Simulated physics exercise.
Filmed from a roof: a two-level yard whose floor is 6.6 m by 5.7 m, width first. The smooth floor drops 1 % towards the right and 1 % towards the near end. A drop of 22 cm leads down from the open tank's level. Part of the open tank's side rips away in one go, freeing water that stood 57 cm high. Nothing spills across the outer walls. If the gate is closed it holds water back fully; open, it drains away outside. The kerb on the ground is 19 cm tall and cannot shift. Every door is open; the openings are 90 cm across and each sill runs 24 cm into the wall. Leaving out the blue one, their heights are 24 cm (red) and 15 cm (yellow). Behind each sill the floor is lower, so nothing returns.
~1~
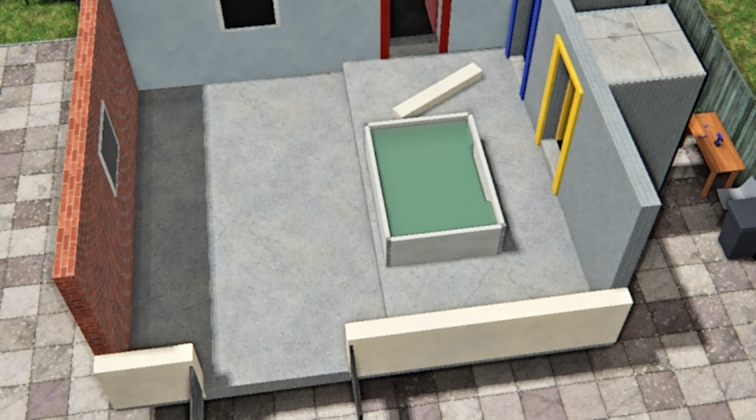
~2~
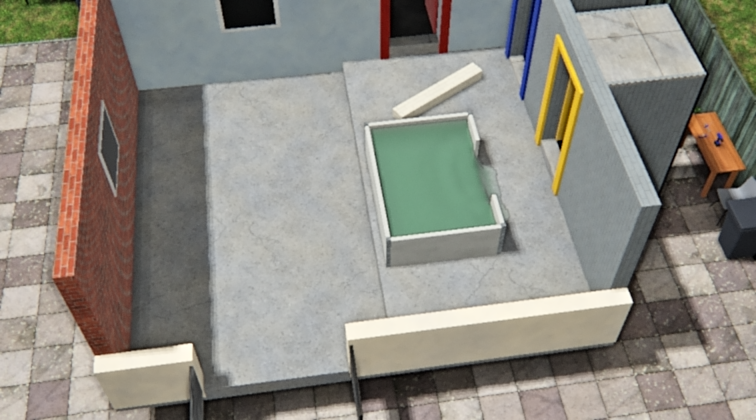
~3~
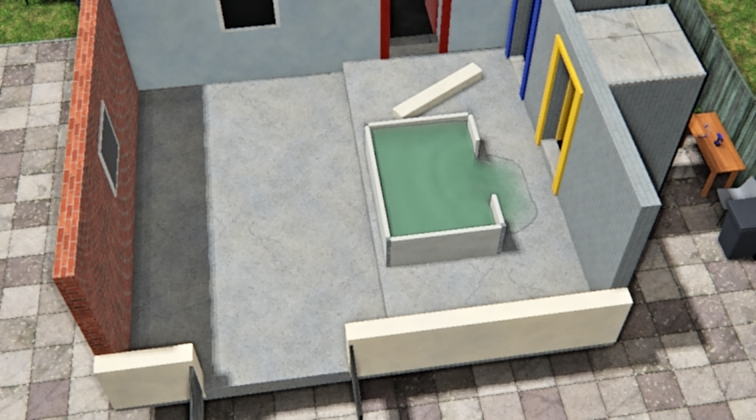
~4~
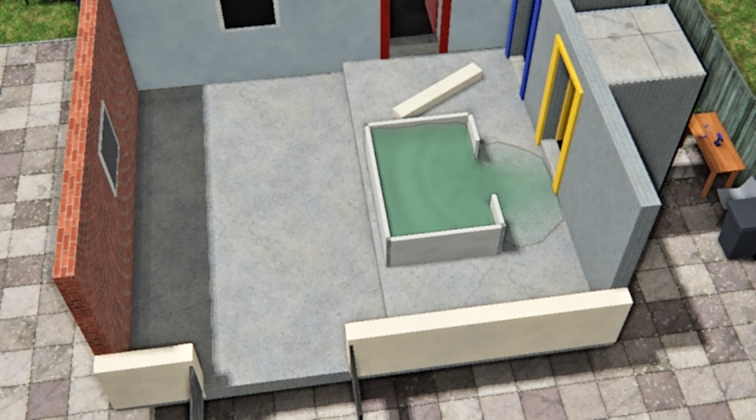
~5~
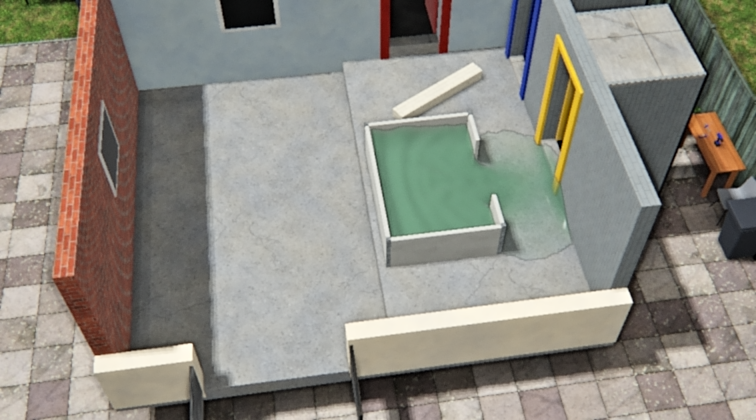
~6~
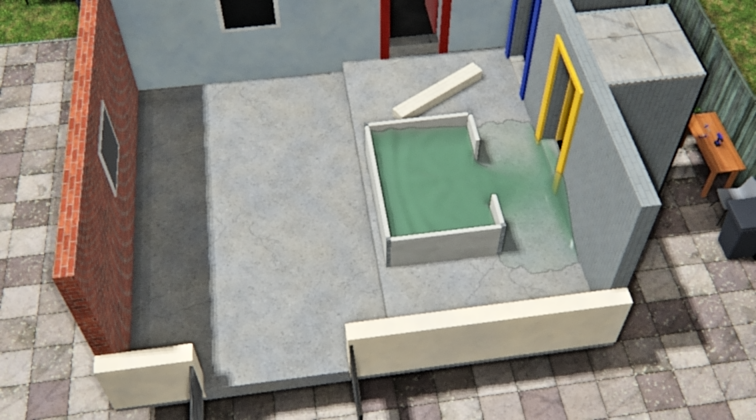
In a walled yard, the right side of an open tank breaking open and green water spreading across the floor to the yellow doorway.
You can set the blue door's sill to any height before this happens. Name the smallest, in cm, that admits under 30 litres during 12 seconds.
At least 9.5 cm or so.
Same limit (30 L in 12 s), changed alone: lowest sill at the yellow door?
Roughly 33 cm at yellow.
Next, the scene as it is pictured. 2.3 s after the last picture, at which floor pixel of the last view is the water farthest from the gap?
At about (301, 361).
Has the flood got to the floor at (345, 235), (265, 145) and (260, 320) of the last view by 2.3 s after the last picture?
In that order: Still dry, still dry, not reached.
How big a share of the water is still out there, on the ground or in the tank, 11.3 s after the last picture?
Some 76 per cent remains.
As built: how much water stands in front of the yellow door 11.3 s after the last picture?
Some 6.0 cm.
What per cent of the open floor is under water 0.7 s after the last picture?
About 10 per cent.
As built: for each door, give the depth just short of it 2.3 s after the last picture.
Depths in cm: Red 3, blue 8, yellow 24.
Then, 0.7 s after the last picture water covers 10 % of the floor, deepest (42 cm) near (551, 198); 3 cm at the blue door, 0 litres in over its 6 cm sill.
Then, 2.3 s after the last picture water covers 30 % of the floor, deepest (26 cm) near (548, 189); 8 cm at the blue door, 0 litres in over its 6 cm sill.
Then, 11.3 s after the last picture water covers 95 % of the floor, deepest (10 cm) near (592, 316); 6 cm at the blue door, 72 litres in over its 6 cm sill.
At the blue door as built, the water peaked near 11 cm, 5.9 s after the last picture.
Run again over the same 12 s with other heights there, 44 litres in over 8 cm, 16 litres over 11 cm. The limit of 30 litres is kept from about 9.5 cm up.
